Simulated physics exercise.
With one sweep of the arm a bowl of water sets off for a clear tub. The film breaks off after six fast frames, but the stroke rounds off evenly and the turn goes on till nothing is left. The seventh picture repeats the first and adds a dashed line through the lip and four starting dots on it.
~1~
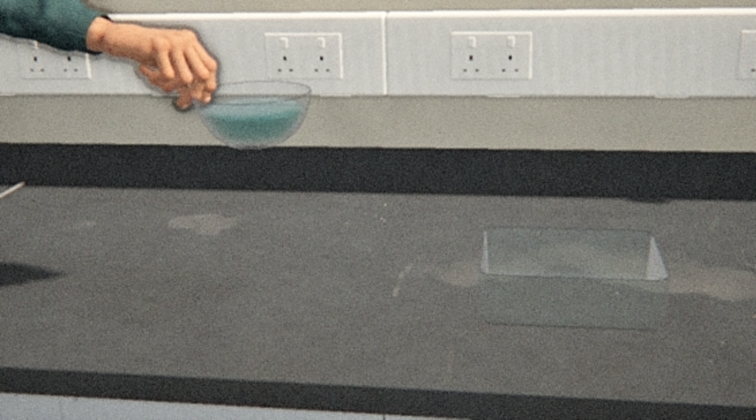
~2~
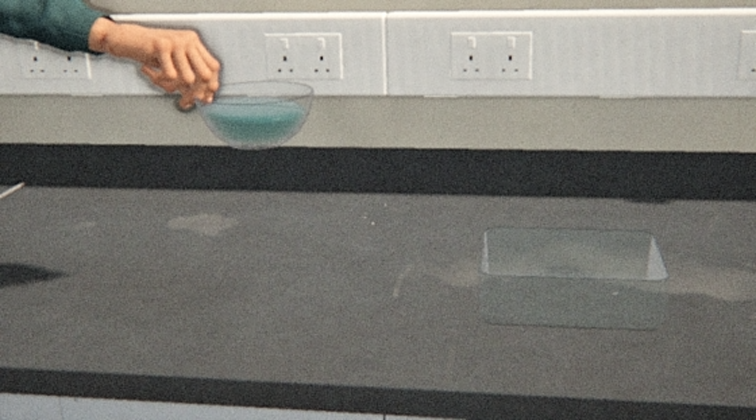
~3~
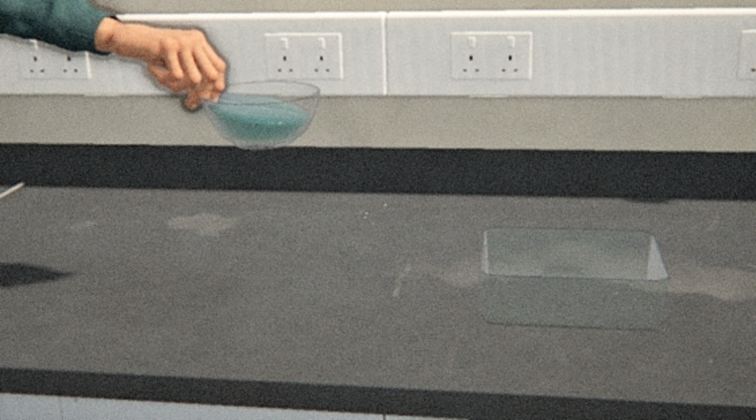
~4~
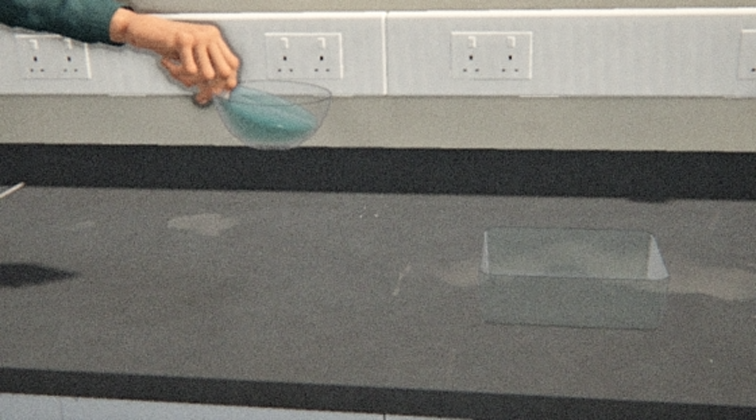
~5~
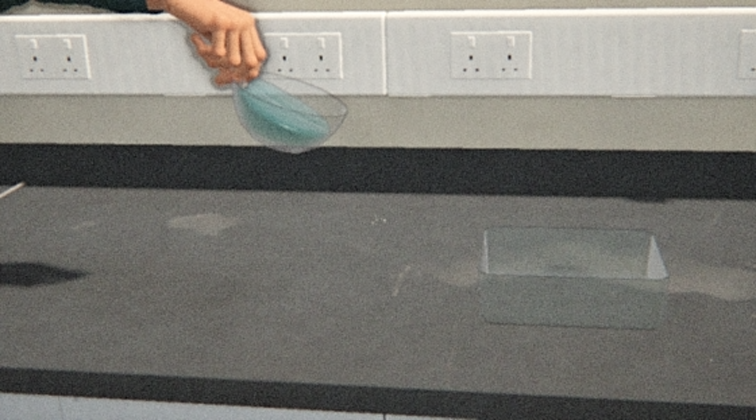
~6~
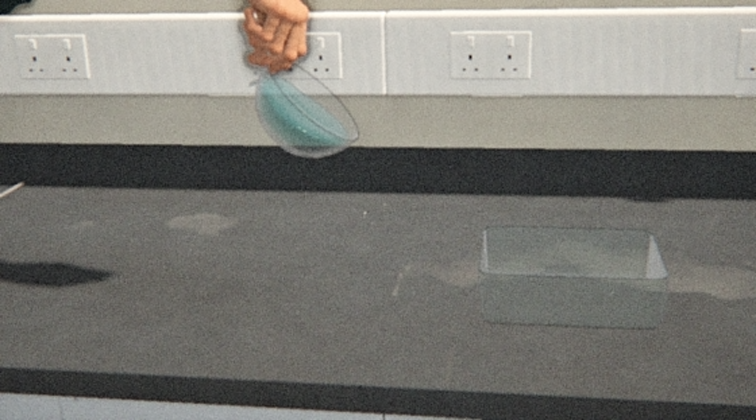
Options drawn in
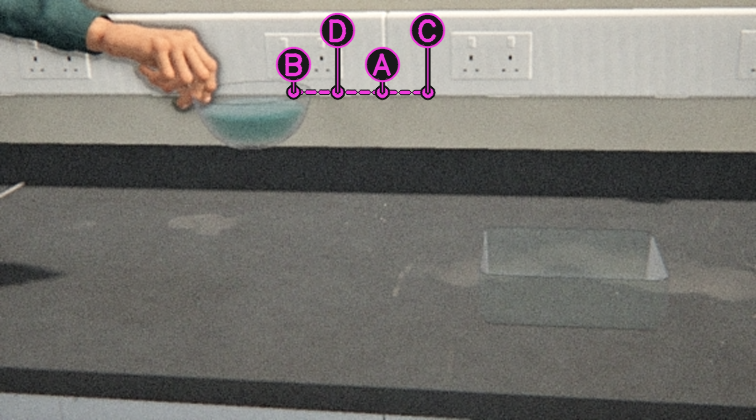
To begin with, a hand holds a clear bowl of blue-green liquid upright at the upper left, above a dark worktop with an empty clear tub on the right. The hand moves slightly right, then carries the bowl further right and tilts it steeply toward the tub, the liquid still inside.
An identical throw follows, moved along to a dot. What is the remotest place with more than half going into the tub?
A will do.
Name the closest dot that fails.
It is D.
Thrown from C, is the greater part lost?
No, that is safe.
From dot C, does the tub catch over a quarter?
Yes, it does.
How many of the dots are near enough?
Two.
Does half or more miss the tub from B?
Yes, it does.
In magenta, A at (382, 92); B at (293, 92); C at (427, 92); D at (337, 92).
With A, about 68 % lands in the tub, 13 % falls short and 19 % goes beside or beyond.
With B, about 0 % lands in the tub, 100 % falls short.
With C, about 67 % lands in the tub, 8 % falls short and 26 % goes beside or beyond.
With D, about 6 % lands in the tub, 90 % falls short and 4 % goes beside or beyond.
